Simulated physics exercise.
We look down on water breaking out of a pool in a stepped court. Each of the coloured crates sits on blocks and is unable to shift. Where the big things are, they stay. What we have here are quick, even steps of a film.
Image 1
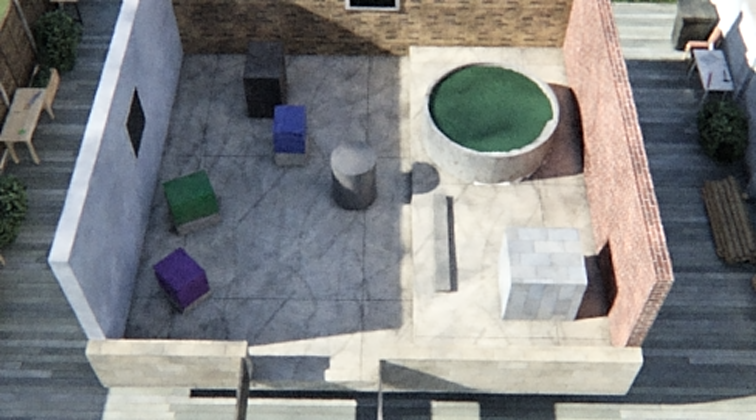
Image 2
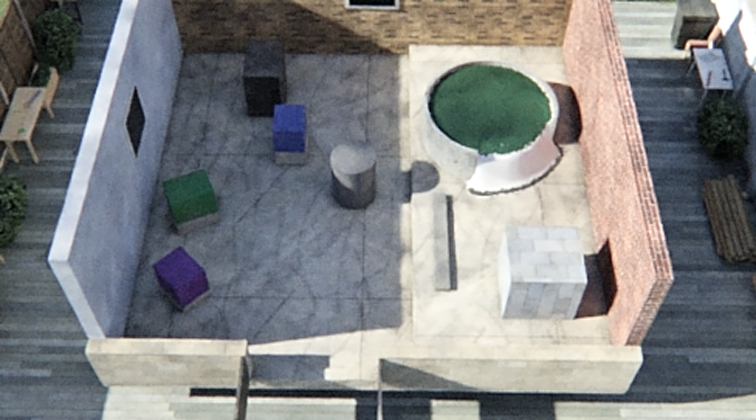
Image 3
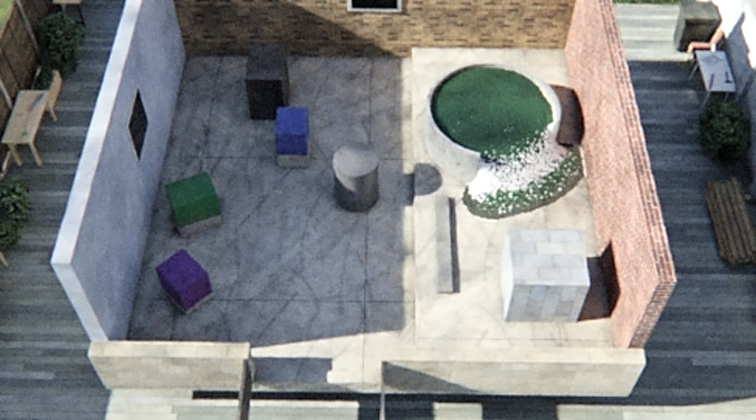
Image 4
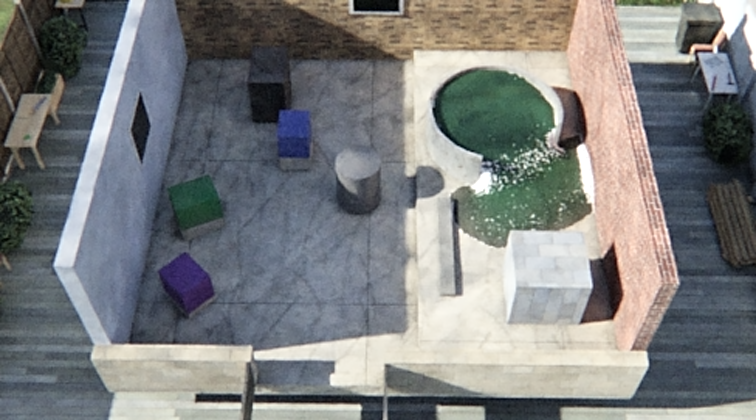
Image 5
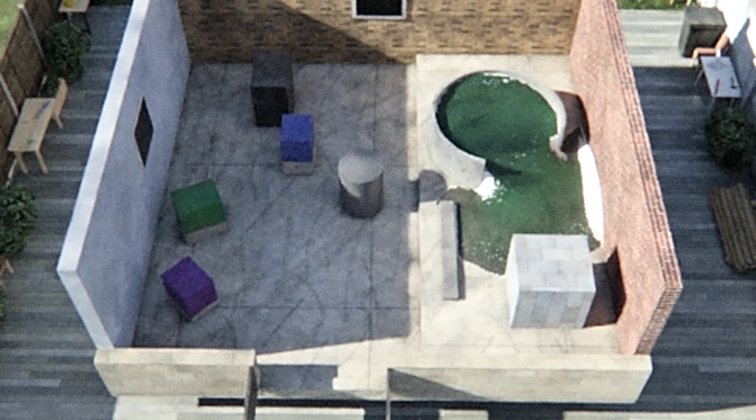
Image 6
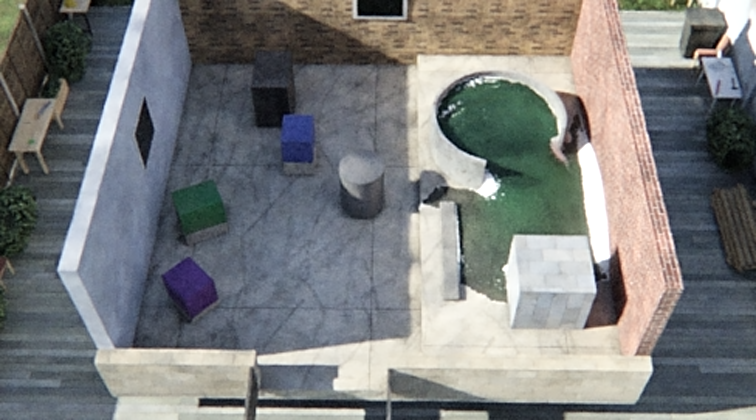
Green water burst through the front of a round pool in a walled court, foamed across the pale paving, then spread toward the viewer around a pale block, while the coloured crates stayed put.
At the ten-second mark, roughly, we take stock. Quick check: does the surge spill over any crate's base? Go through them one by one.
Result: Green crate dry, purple crate wet, blue crate dry.
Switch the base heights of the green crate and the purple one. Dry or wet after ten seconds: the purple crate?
In that case the purple comes through fine.
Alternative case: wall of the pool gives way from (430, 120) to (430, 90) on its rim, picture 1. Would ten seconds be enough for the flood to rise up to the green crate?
The green crate stays clear.
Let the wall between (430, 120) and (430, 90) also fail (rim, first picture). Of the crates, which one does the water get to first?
That would be the crate marked blue.
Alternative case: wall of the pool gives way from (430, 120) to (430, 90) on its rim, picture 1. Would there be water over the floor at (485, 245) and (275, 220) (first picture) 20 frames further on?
First spot left untouched, second spot inundated.
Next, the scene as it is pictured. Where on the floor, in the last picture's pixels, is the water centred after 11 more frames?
Around pixel (526, 213).
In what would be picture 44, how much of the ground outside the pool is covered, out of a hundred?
I reckon around 80 %.
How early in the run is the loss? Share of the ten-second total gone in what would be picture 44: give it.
My figure: 60 percent.
A moment on, water covers 20 % of the floor; the green crate not reached, the purple crate not reached, the blue crate not reached.
Next, water covers 25 % of the floor; the green crate not reached, the purple crate not reached, the blue crate not reached.
Then, water covers 45 % of the floor; the green crate not reached, the purple crate not reached, the blue crate not reached.
Later, water covers 80 % of the floor; the green crate water round its plinth, the purple crate water round its plinth, the blue crate water round its plinth.
In the end, water covers 95 % of the floor; the green crate stayed above the water, the purple crate was topped, the blue crate stayed above the water.
